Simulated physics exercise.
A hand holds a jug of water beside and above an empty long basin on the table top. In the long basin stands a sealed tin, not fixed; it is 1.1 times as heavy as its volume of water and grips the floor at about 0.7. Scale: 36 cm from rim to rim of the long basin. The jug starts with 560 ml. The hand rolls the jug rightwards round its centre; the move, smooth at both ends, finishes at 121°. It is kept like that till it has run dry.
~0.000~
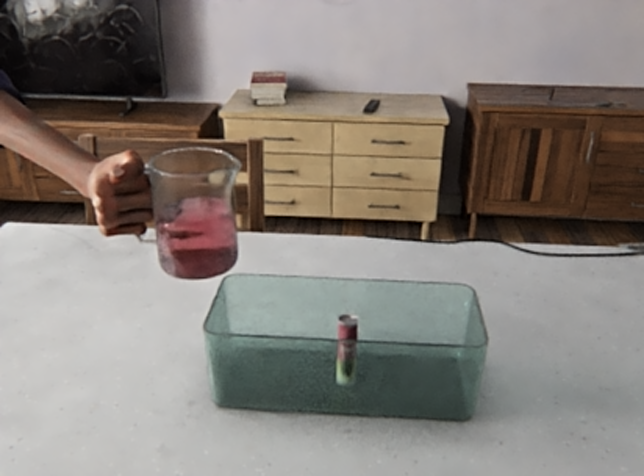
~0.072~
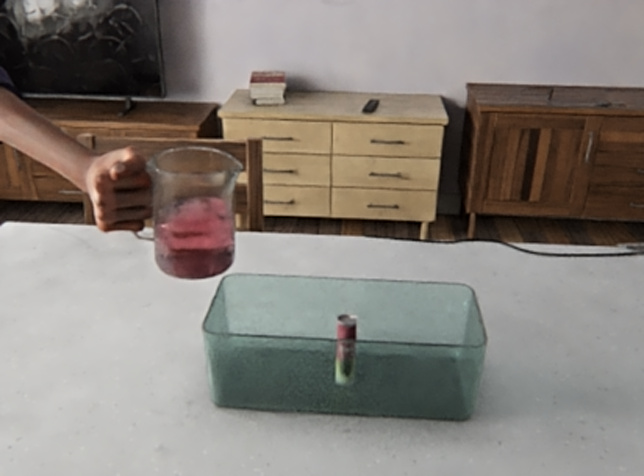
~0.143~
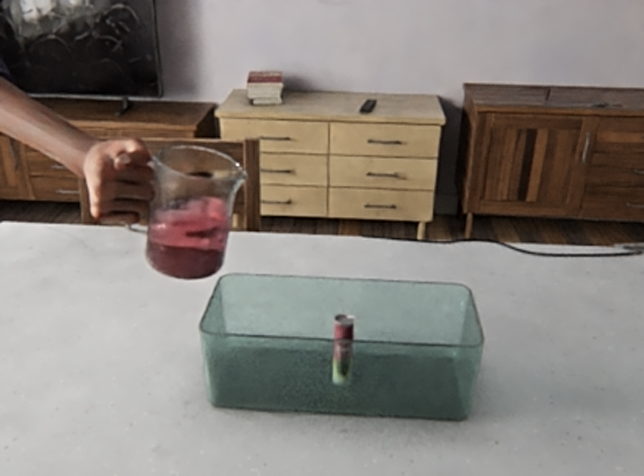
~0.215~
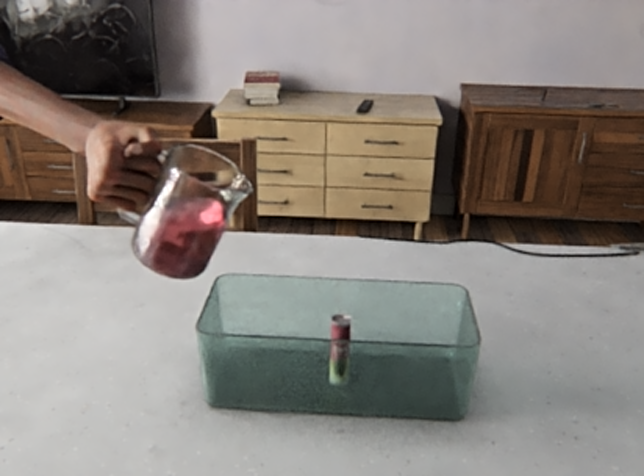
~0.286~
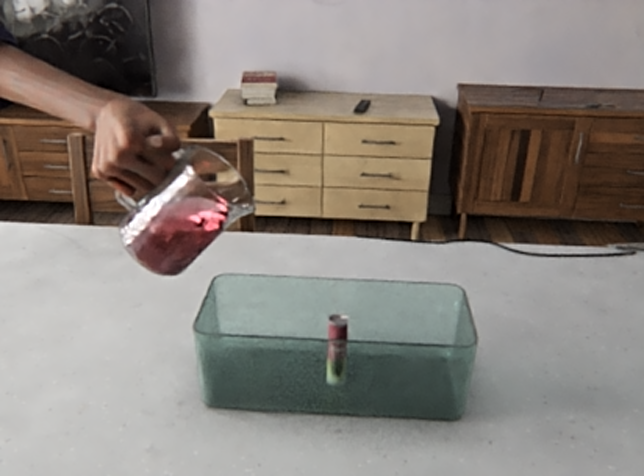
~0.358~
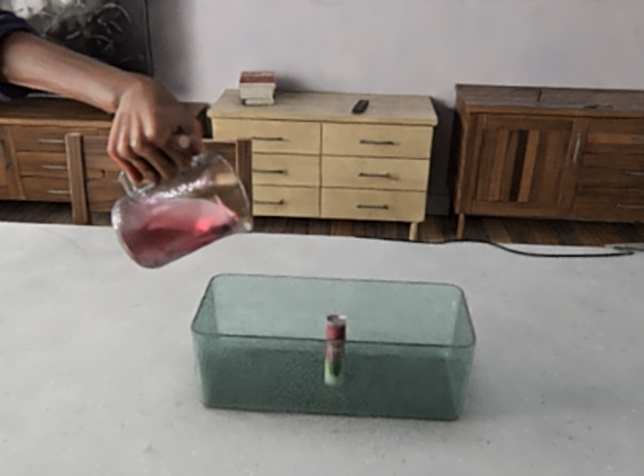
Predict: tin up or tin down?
It stays up.
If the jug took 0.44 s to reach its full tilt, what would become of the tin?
The tin remains upright.
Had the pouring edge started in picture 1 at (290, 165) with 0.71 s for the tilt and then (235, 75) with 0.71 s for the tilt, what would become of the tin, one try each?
First it falls; then it stays up.
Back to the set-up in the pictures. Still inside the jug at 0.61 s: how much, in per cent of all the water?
Some 52 per cent.
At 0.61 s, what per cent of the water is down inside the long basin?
Some 22 per cent.
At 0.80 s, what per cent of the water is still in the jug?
Near 7 in a hundred.
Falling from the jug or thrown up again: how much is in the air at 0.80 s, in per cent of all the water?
About 8 per cent.
Then, 0.61 s in, the tilt is 116° and 52 per cent is still to pour; the tin stands where it began.
Then, 0.80 s in, the tilt is 121° and 7 per cent is still to pour; the tin stands where it began.
Then, 1.00 s in, the tilt is 121° and 0 per cent is still to pour; the tin stands where it began.
Then, 1.21 s in, the tilt is 121° and 0 per cent is still to pour; the tin stands where it began.
Finally, the tin stands where it began.
